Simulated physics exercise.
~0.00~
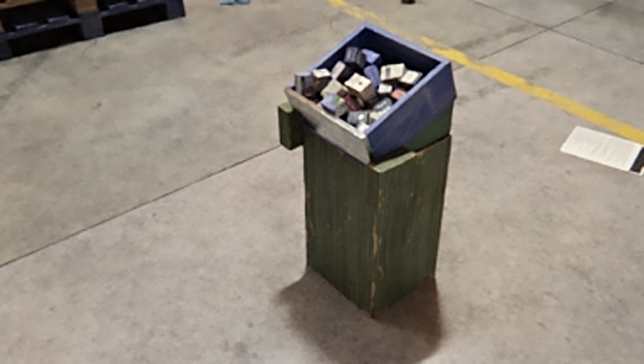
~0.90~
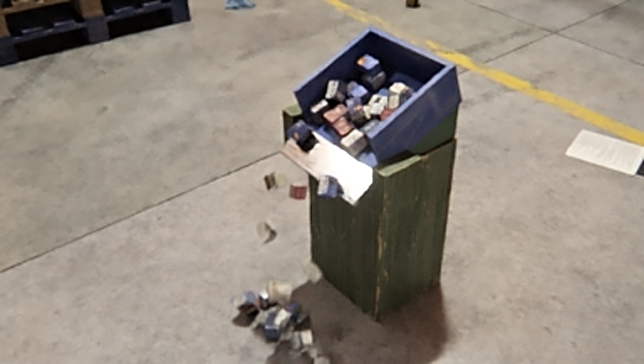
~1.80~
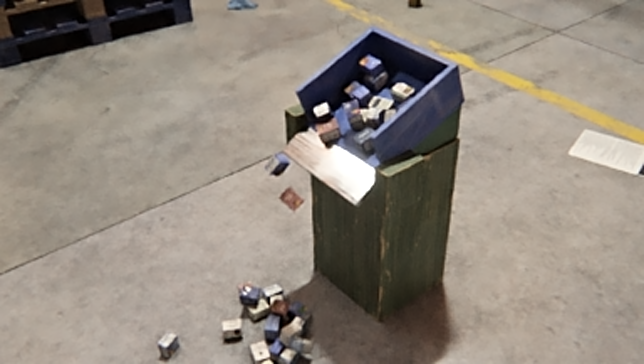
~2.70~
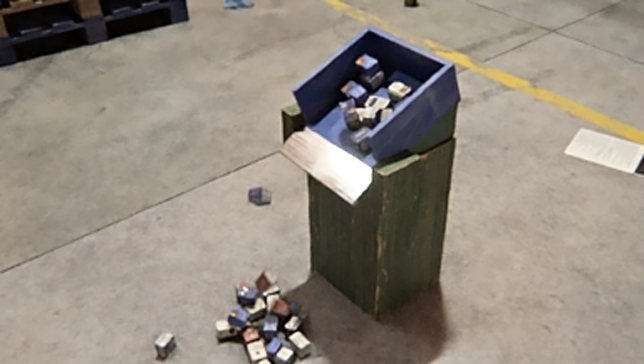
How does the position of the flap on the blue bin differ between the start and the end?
At the start the flap leans up across the lower edge of the bin, holding the cartons in. By the end it has turned over and is upside down, sloping outward and down from that edge.
